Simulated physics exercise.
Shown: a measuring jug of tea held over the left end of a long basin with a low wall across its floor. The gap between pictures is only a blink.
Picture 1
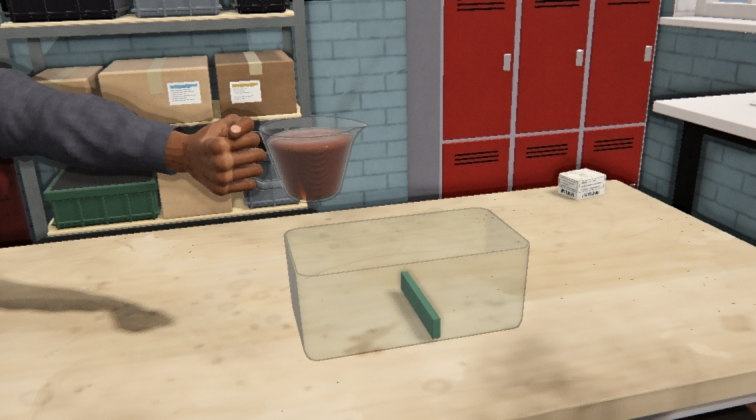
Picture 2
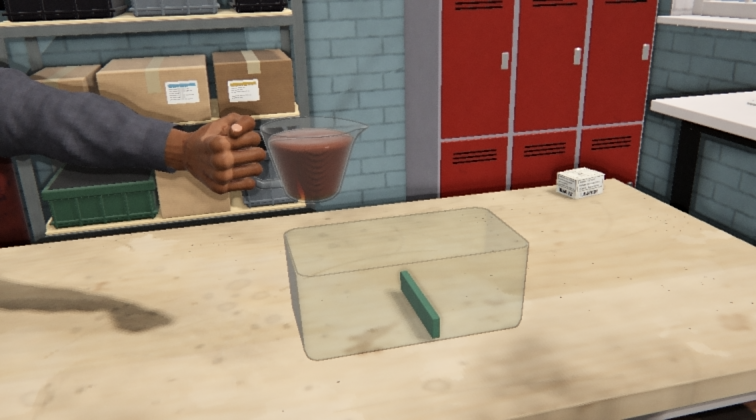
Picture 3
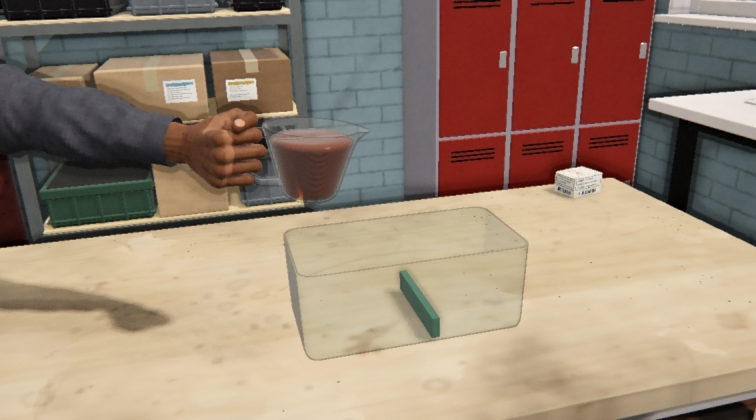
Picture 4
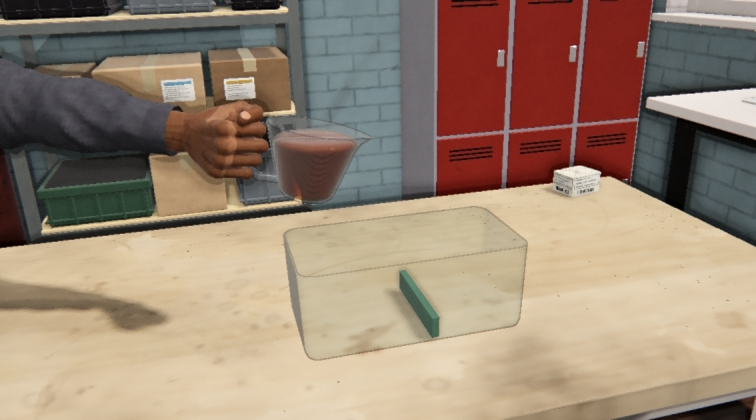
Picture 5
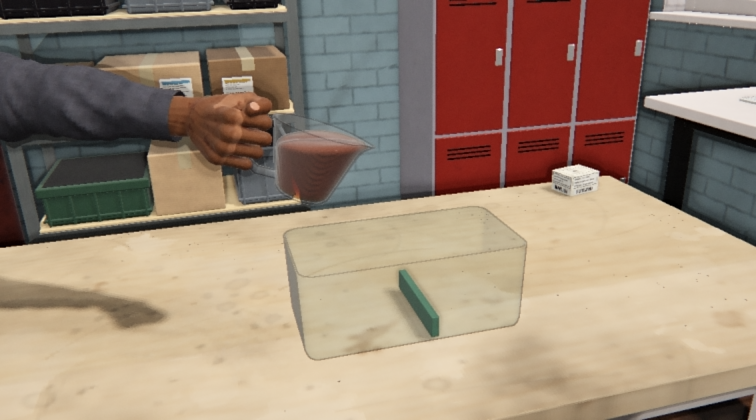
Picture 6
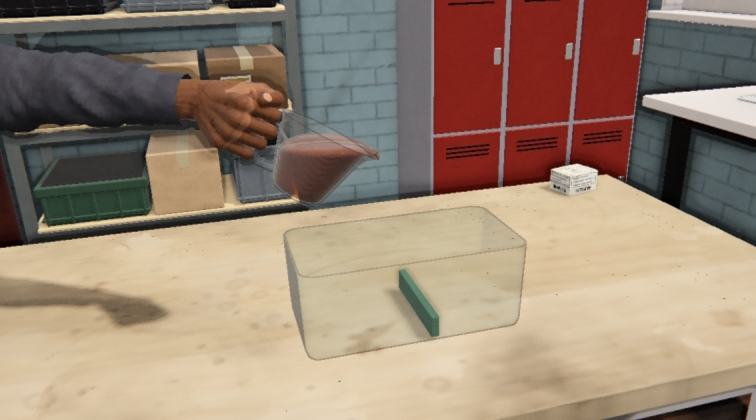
A measuring jug of reddish-brown liquid tilting to the right in a person's hand above a clear basin with a green divider.
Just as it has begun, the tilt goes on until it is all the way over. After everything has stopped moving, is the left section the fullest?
Yes.
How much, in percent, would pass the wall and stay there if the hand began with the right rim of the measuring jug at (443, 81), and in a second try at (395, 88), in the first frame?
You'd get 65 percent from the first and 75 percent from the second.
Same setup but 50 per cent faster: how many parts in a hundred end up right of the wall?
It comes to 25 per cent or so.
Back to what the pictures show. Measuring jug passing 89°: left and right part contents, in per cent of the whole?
Near 25 in a hundred left, near 15 in a hundred right.
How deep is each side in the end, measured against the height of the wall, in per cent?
Left near 40; right near 20.
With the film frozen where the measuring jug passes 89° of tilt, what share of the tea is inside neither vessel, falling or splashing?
It's close to 25 per cent.
A moment on, the tilt is 89° and 33 per cent is still to pour, 26 is left of the wall and 15 right of it.
Next, the tilt is 102° and 2 per cent is still to pour, 73 is left of the wall and 20 right of it.
Then the tilt is 102° and 0 per cent is still to pour, 73 is left of the wall and 25 right of it.
Later the tilt is 102° and 0 per cent is still to pour, 72 is left of the wall and 25 right of it.
In the end 72 per cent lies left of the wall, 26 right of it and 2 outside.
